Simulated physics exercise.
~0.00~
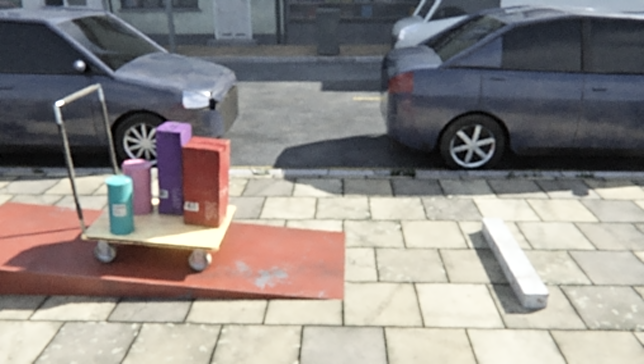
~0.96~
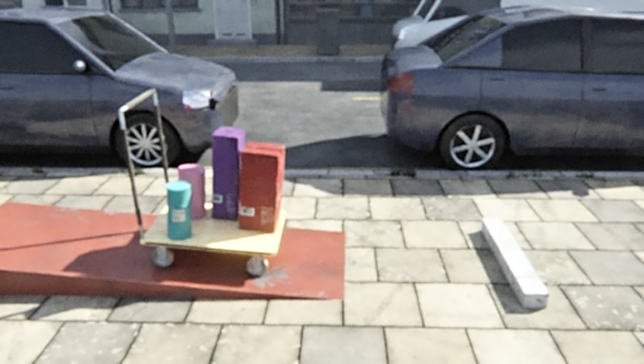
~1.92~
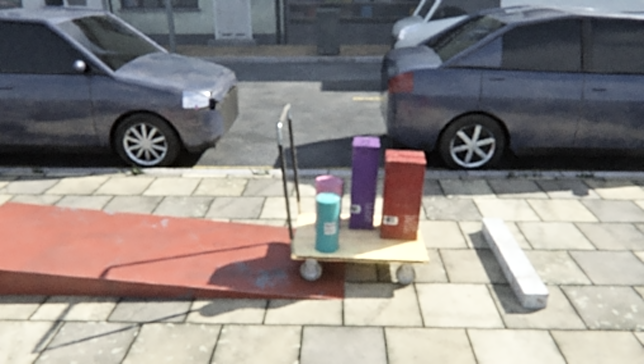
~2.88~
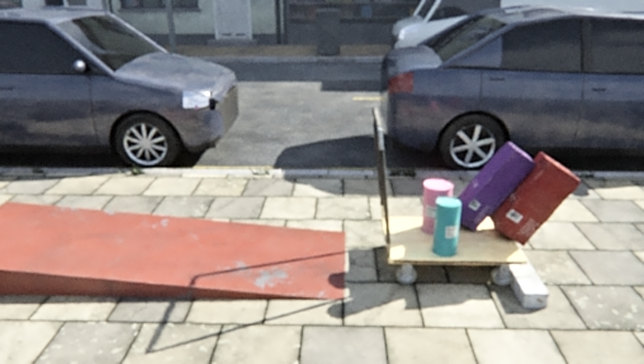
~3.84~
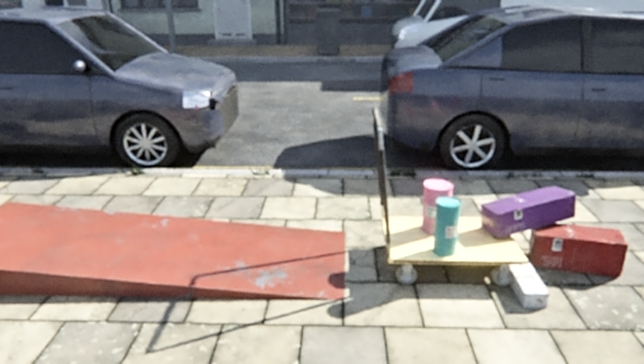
At the start, a flat trolley with an upright handle stands on a red ramp, carrying a turquoise canister, a pink canister, a tall purple box and a red box, with parked cars behind. With nobody holding it, the trolley rolls right, down the ramp and onto the paving, its load still upright. It reaches a pale kerb and stops there, while the purple and red boxes tip over to the right. The red box lands on its side on the paving beyond the kerb, and the purple box topples beside the deck's right end. Both canisters stay standing on the halted trolley.
